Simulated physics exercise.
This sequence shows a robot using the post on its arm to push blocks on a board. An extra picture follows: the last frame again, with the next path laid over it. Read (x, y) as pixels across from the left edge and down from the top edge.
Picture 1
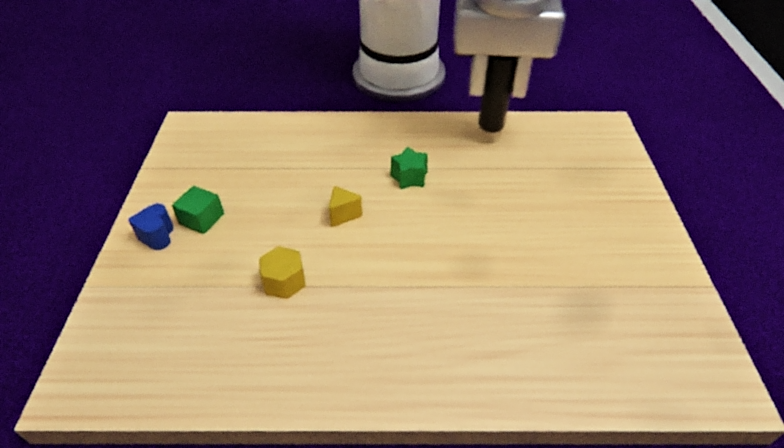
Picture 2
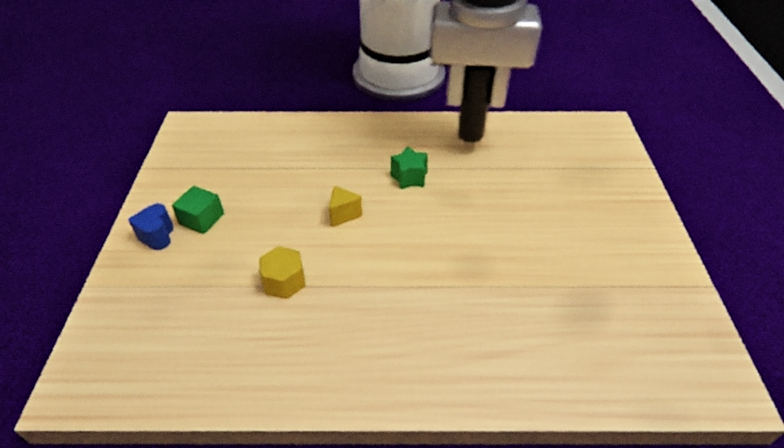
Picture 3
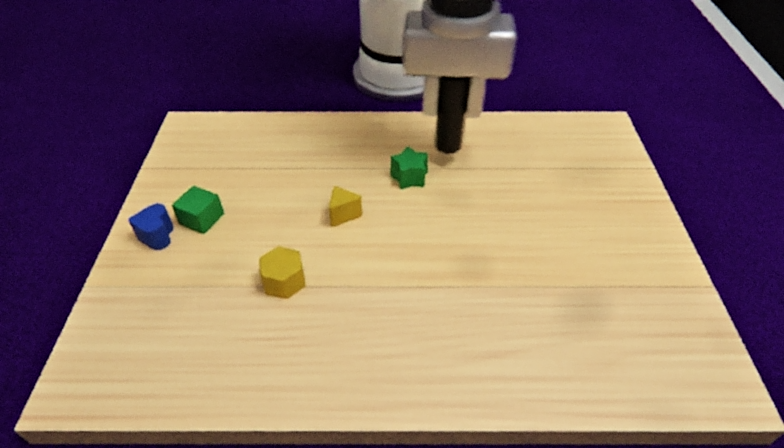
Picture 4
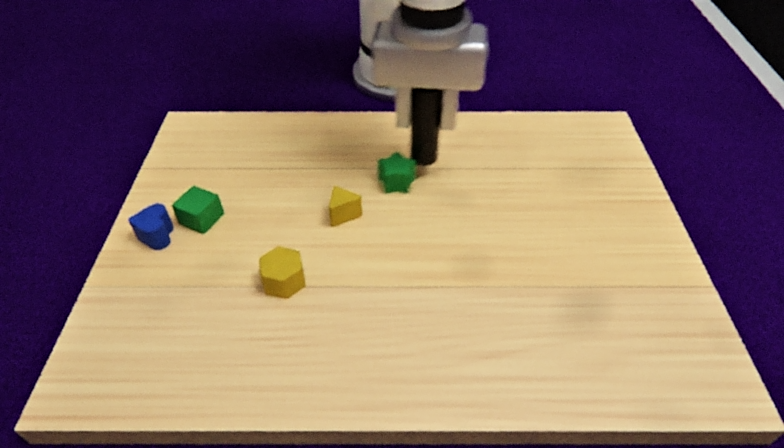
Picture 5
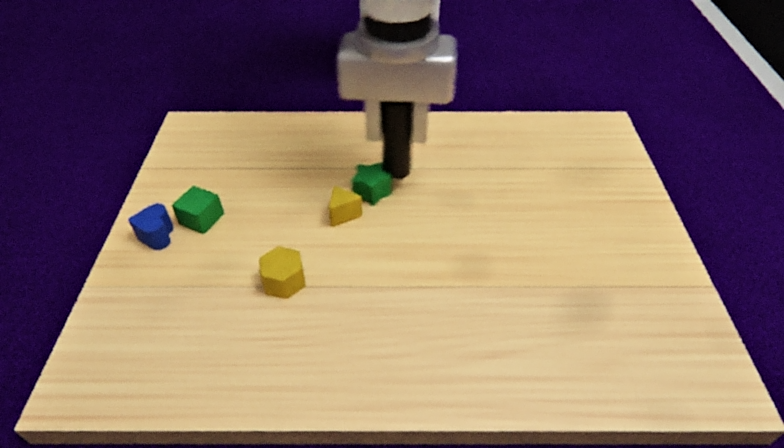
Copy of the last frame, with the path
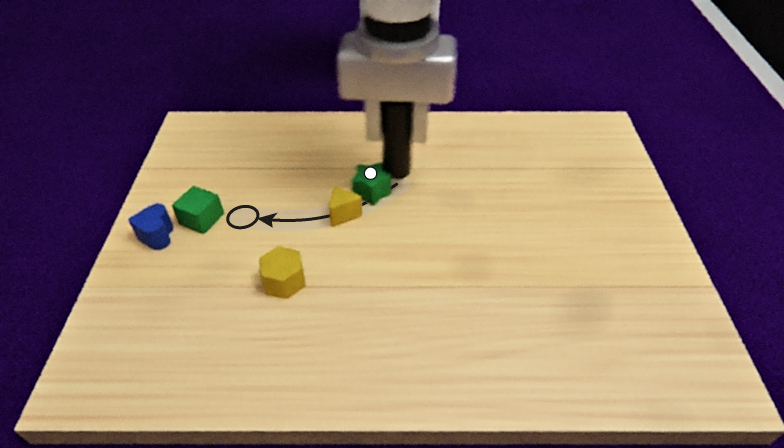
A robot arm moves left and pushes the green star toward the yellow triangle.
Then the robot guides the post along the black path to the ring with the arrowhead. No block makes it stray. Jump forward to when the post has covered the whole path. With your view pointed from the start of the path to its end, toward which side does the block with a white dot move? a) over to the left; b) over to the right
The correct letter is a.
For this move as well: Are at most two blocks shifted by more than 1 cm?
In short: Yes.
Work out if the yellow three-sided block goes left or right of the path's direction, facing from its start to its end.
Gets pushed left.
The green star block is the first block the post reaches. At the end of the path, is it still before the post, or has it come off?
I'd say it has come free.
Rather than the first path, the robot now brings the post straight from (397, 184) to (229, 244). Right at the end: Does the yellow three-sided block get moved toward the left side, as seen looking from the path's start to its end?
Yes - that is the case.
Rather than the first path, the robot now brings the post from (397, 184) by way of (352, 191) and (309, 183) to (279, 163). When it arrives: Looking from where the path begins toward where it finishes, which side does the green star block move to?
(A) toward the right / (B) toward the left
B (toward the left)
The line goes from (397, 184) via (354, 208) and (299, 220), ending at (243, 217); the dot is on the green star block.
The first path, step by step. One third of the way, post at (351, 196); yellow three-sided block at (304, 215); green star block at (322, 197).
Two thirds of the way, post at (295, 208); yellow three-sided block at (250, 233); green star block at (263, 212).
At the end, post at (239, 204); green square block unmoved; yellow three-sided block at (234, 241), turned 35° anticlockwise; green star block at (224, 219), turned 50° anticlockwise.
